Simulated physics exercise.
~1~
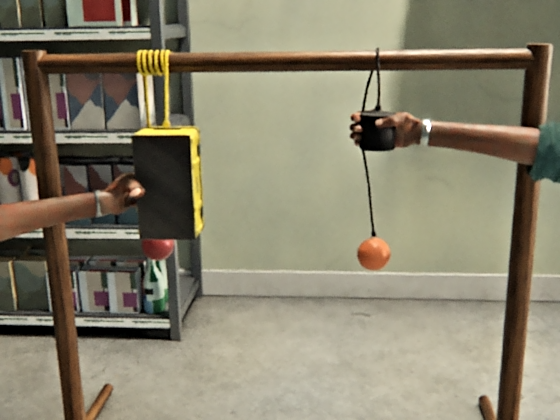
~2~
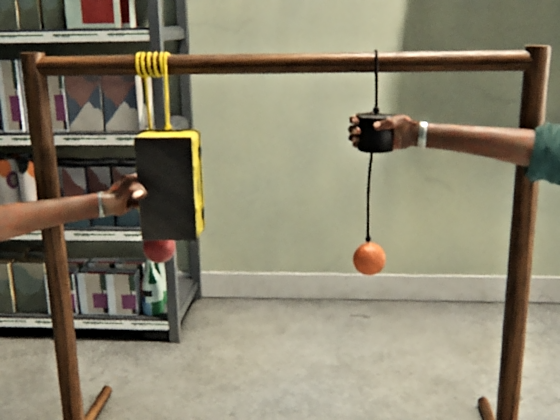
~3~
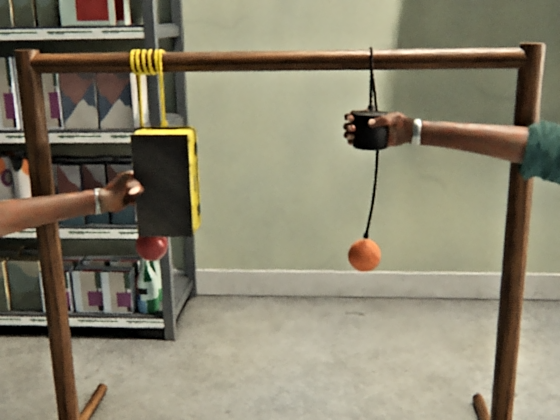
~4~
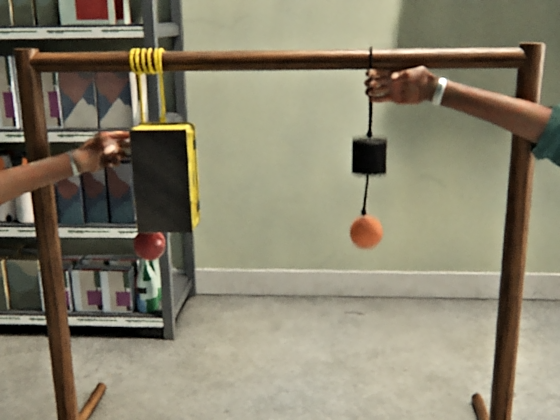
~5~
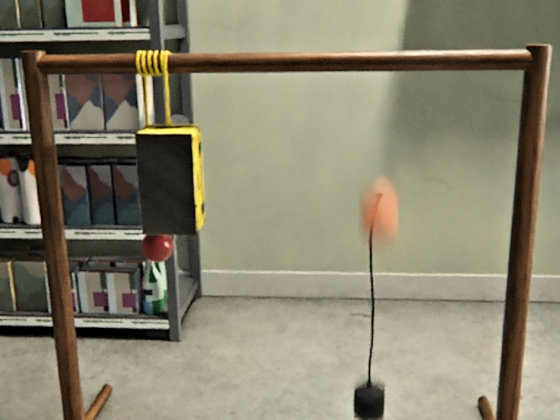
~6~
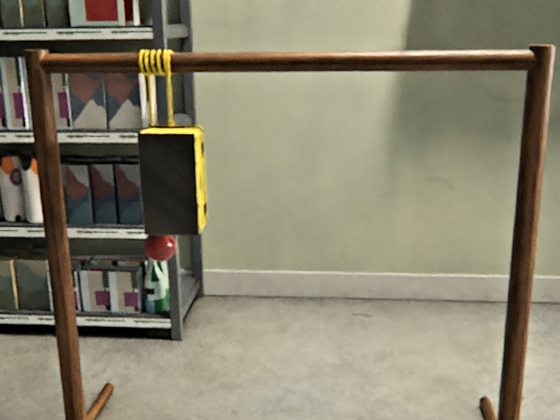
In a room with a shelf, two hands release a yellow case and a black object hung from a wooden bar; the black object drops out of view with its cord and an orange ball, while the case stays hanging above a red ball.
